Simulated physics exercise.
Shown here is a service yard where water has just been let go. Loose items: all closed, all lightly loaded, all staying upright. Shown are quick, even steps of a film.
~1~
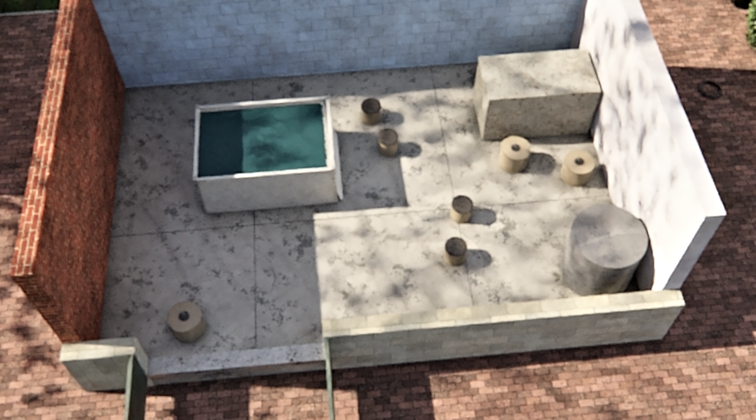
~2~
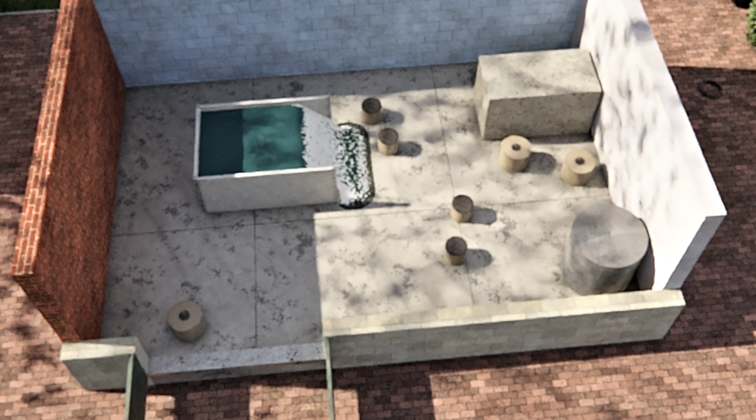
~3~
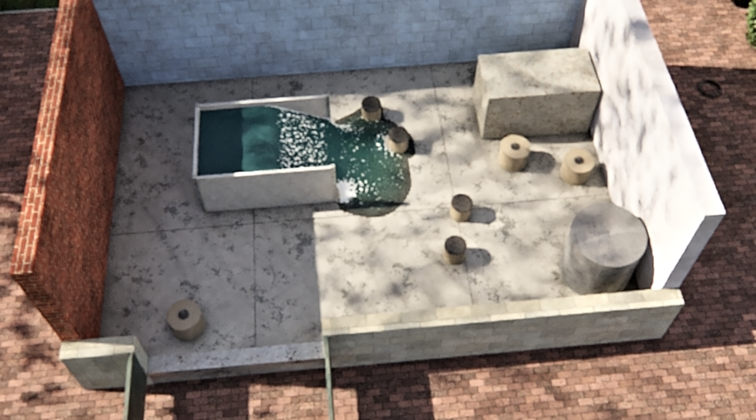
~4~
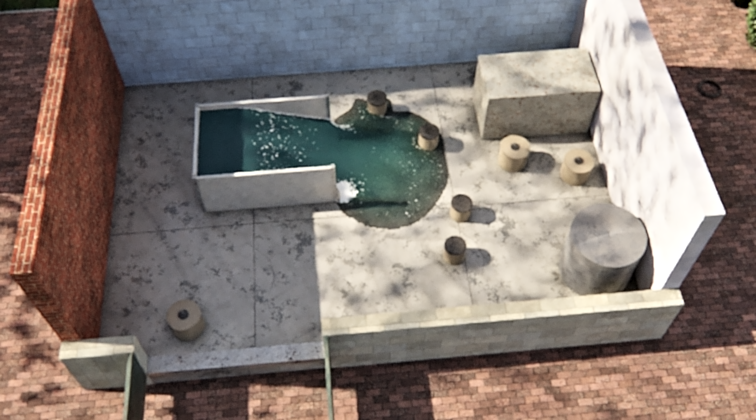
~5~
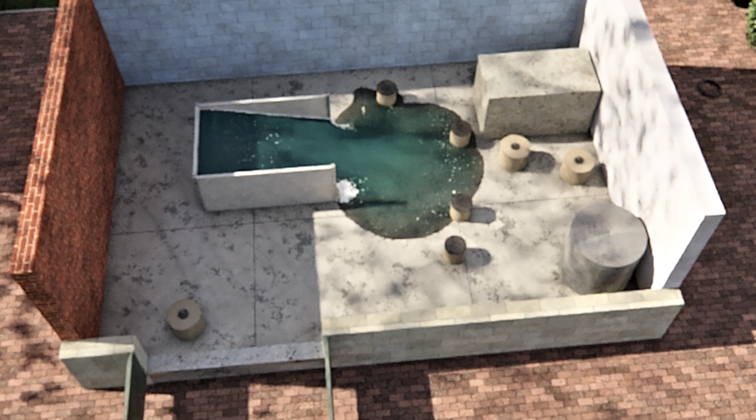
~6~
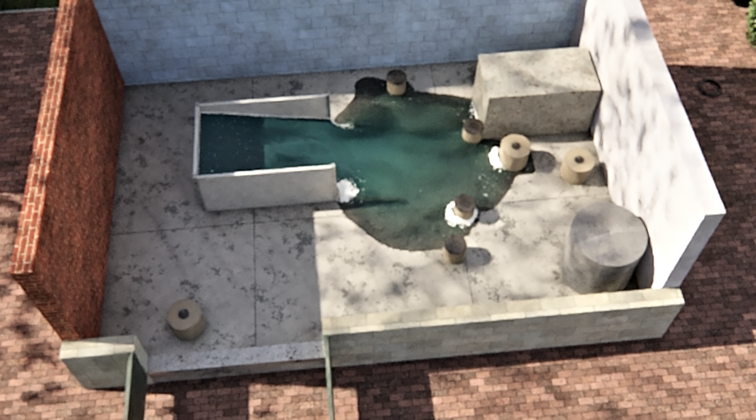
Green water pours from the open right end of a pale tank in a walled, paved yard, seen from a fixed, high viewpoint. Small brownish pails stand right of the tank, with round tan objects, a stone block and a grey cylinder farther right, and a red brick wall at left. The water spreads rightward, carrying one pail well right and another slightly right and back, then foams around others.
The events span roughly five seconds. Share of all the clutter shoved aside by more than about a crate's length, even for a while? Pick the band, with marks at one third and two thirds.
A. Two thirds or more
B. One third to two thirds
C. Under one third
The answer is A.
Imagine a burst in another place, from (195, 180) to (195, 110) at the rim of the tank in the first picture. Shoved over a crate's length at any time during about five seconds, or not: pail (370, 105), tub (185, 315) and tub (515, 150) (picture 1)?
Well, in order they come out as over the mark, over the mark and below the mark.
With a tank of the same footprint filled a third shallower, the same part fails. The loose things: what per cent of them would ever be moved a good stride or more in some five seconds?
Share displaced: Approx. 80 percent.
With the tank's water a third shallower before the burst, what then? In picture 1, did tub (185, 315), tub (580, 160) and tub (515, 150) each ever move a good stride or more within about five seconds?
Answers, in the order asked: Stayed within the threshold, went past the threshold, went past the threshold.
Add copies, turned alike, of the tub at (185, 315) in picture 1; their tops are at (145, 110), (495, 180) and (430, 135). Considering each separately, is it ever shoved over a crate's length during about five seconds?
Stays put, shoved clear, shoved clear.
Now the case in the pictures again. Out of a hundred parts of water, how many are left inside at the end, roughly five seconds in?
About 100 percent.
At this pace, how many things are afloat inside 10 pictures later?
The tally stands at 6.
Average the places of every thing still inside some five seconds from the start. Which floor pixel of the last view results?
Mean position: About (428, 219).
A moment on, 3 of 8 are well off their spots; 1 afloat.
Next, 5 of 8 are well off their spots; 6 afloat.
Later, 5 of 8 are well off their spots; 6 afloat.
In the end, 6 of 8 are well off their spots, and 6 have been at some point; 6 afloat.
